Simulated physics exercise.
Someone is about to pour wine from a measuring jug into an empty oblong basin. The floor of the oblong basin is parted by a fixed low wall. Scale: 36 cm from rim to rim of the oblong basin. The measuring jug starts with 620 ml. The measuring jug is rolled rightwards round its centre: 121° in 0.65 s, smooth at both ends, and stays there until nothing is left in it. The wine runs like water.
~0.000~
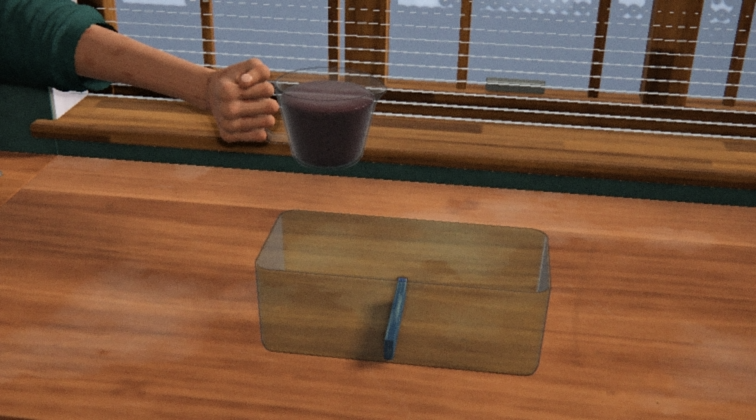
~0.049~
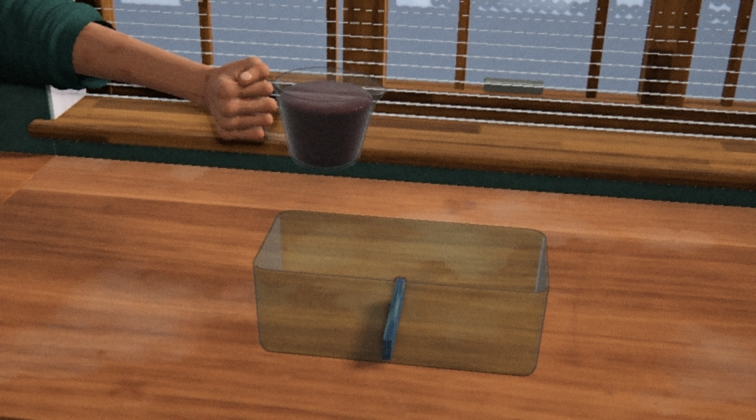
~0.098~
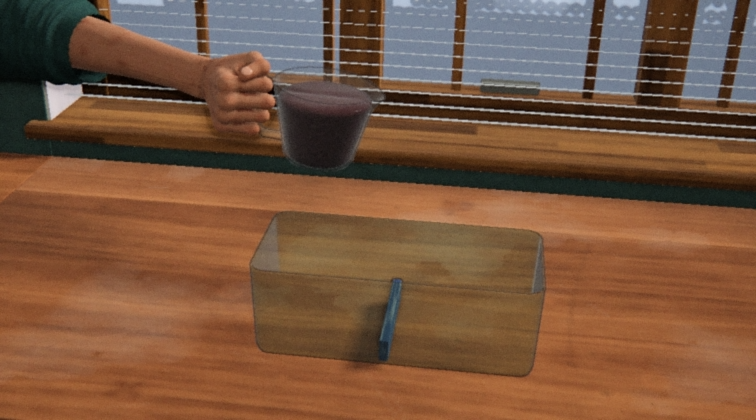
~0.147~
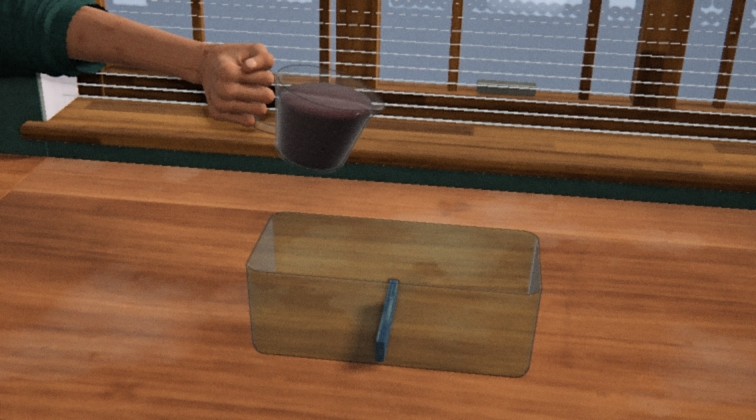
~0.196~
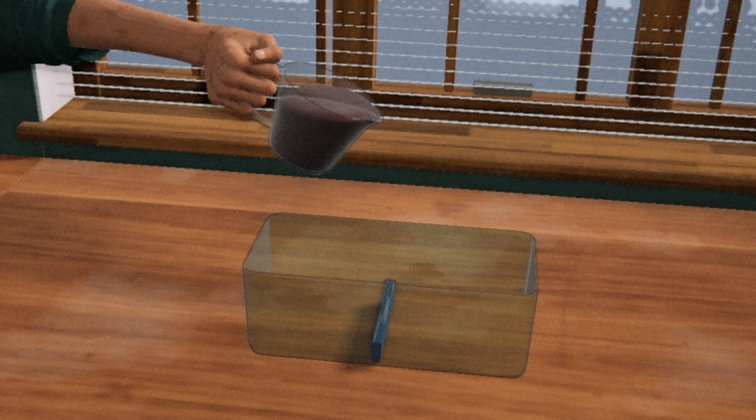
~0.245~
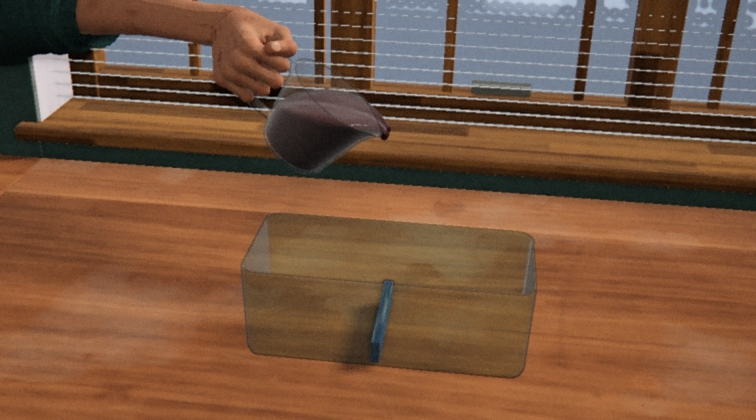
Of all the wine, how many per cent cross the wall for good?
The far part has some 73 per cent.
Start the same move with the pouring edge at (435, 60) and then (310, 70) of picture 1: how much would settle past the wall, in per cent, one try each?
First 80, then 15 per cent.
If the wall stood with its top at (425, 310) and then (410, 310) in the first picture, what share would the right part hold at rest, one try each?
First 40, then 55 per cent.
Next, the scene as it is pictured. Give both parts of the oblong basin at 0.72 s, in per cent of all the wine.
Left about 22, right about 74.
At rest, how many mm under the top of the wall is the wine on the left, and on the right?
Some 26 mm on the left and 16 mm on the right.
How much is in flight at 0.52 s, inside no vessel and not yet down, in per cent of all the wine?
About 38 per cent.
Then, 0.52 s in, the tilt is 109° and 22 per cent is still to pour, 0 is left of the wall and 41 right of it.
Then, 0.72 s in, the tilt is 121° and 0 per cent is still to pour, 21 is left of the wall and 75 right of it.
Then, 0.92 s in, the tilt is 121° and 0 per cent is still to pour, 25 is left of the wall and 73 right of it.
Then, 1.15 s in, the tilt is 121° and 0 per cent is still to pour, 25 is left of the wall and 73 right of it.
Finally, 25 per cent lies left of the wall, 73 right of it and 2 outside.
